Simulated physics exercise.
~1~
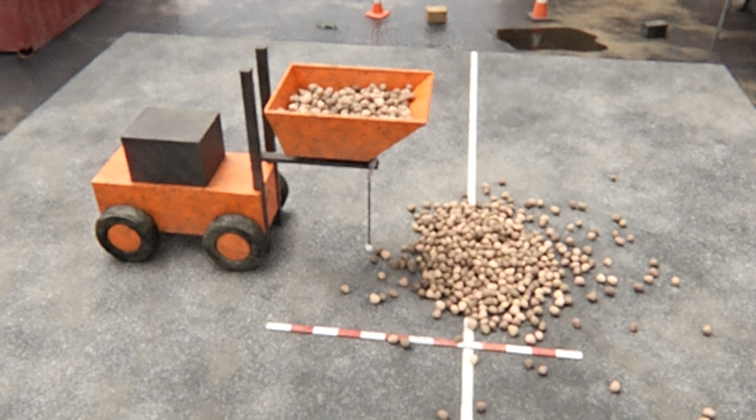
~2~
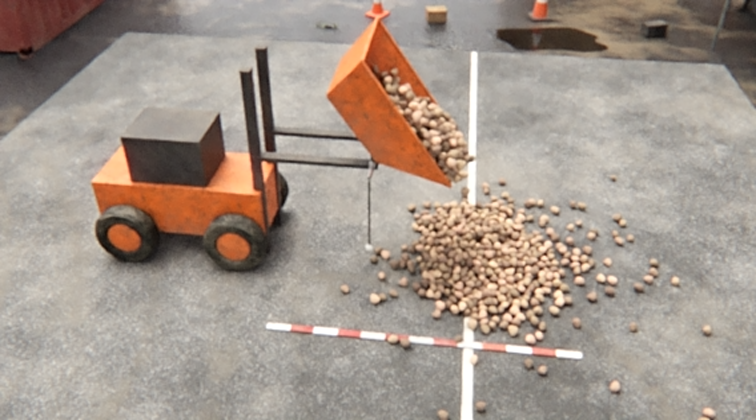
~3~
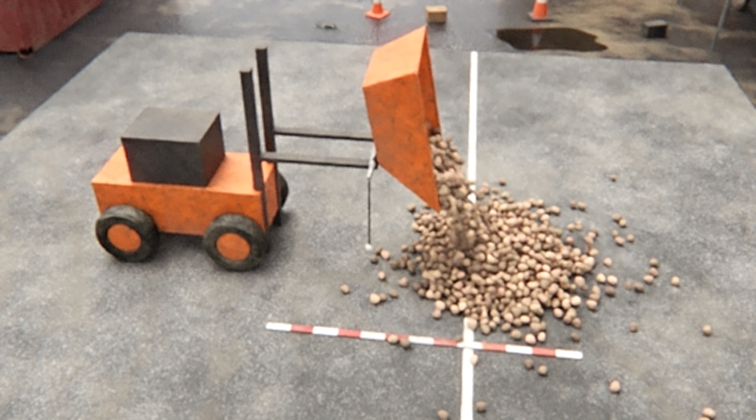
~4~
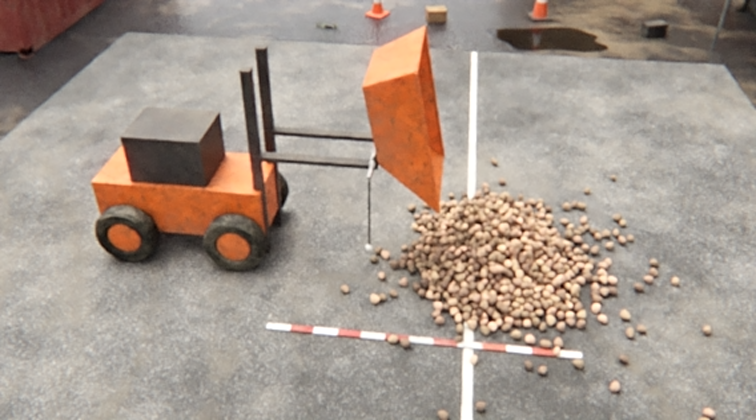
An orange forklift tips its skip in two stages, emptying brown cobbles onto an existing pile.
